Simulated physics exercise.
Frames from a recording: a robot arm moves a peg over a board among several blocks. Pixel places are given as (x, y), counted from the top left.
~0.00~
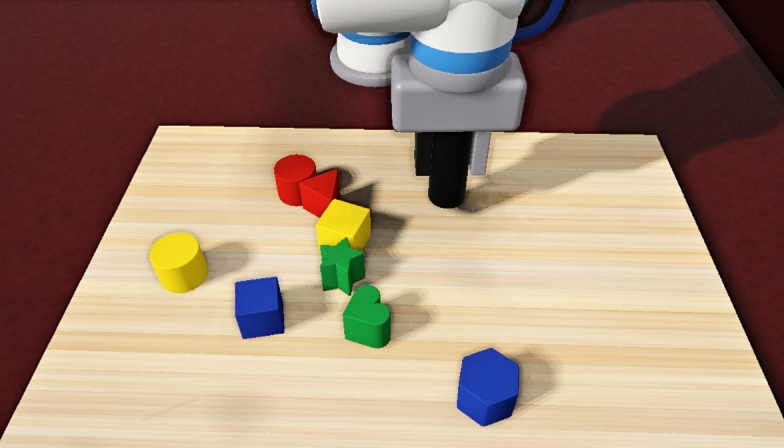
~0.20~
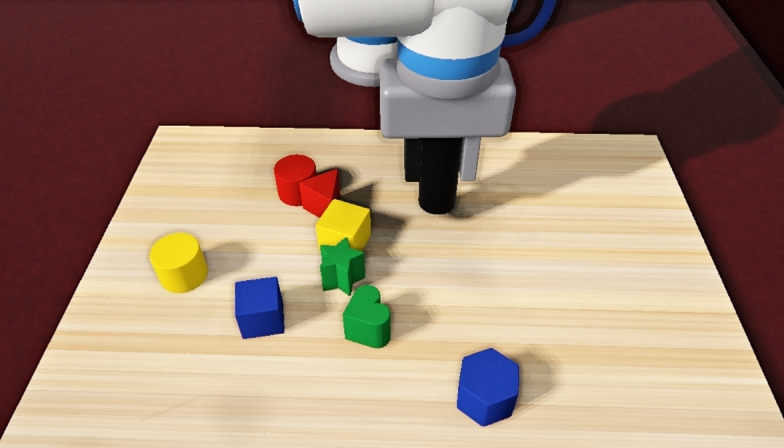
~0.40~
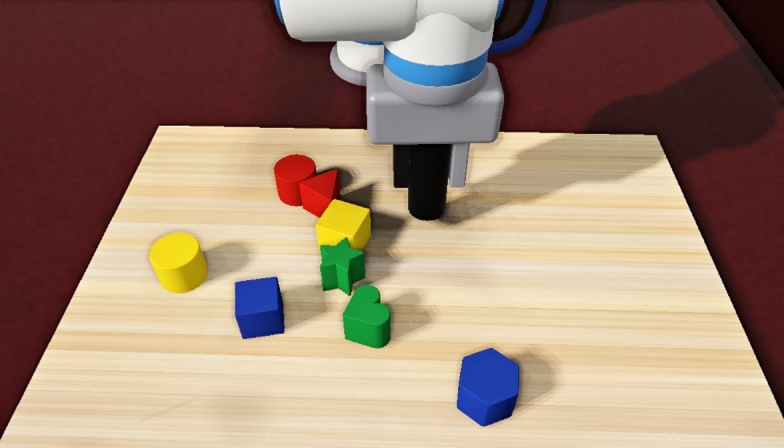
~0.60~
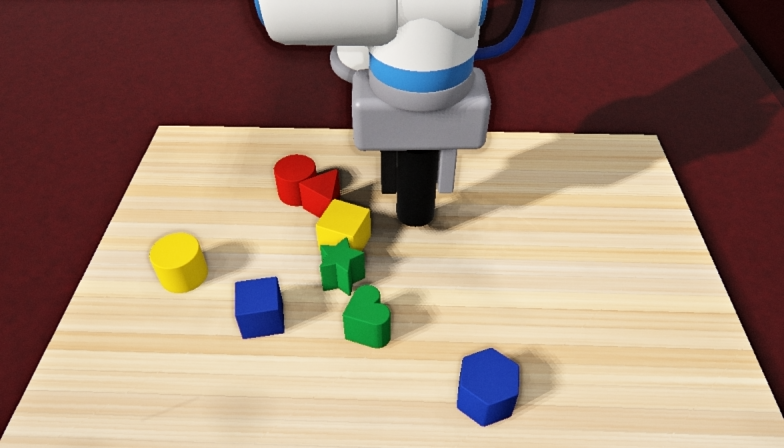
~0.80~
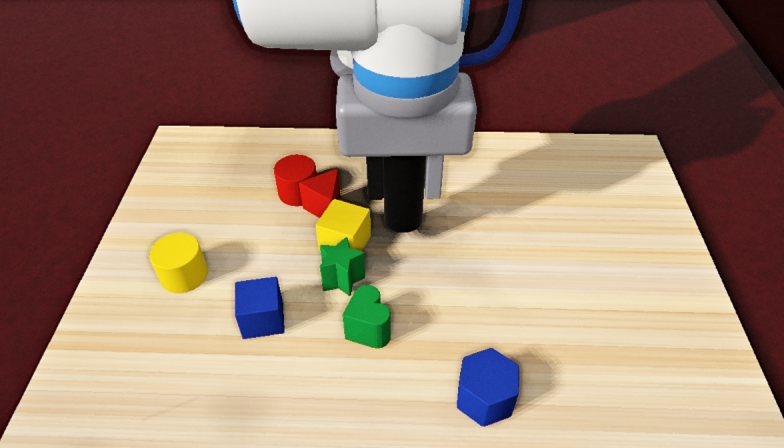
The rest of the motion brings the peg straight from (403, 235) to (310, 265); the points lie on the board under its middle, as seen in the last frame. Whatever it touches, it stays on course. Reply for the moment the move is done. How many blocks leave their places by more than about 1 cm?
I think two will be displaced.
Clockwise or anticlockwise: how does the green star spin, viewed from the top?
It twists against the clock when seen from above.
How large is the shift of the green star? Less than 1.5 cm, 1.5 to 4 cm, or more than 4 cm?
My prediction: Between 1.5 and 4 cm.
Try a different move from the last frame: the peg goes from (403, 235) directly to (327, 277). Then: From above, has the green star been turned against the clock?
Yes.
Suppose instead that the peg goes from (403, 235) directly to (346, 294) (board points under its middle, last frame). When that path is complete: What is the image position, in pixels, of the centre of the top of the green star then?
The centre of its top face lies at (306, 276).
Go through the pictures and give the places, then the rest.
The first frame shows lower end of the peg at (446, 196), tops of blocks, red triangular block at (323, 183), green star at (340, 254), yellow square block at (343, 217).
The second frame shows peg at (437, 202), blocks as before.
The third frame shows peg at (427, 208), blocks as before.
The fourth frame shows peg at (415, 214), blocks as before.
The fifth frame shows peg at (403, 220), red triangular block at (323, 183), green star at (340, 254), yellow square block at (343, 217).
On the path given first. Halfway along, peg at (356, 234); yellow square block at (313, 221).
At the end, peg at (307, 250); red triangular block not moved; green star at (321, 264), turned 80° anticlockwise; yellow square block at (272, 223), turned 20° clockwise.
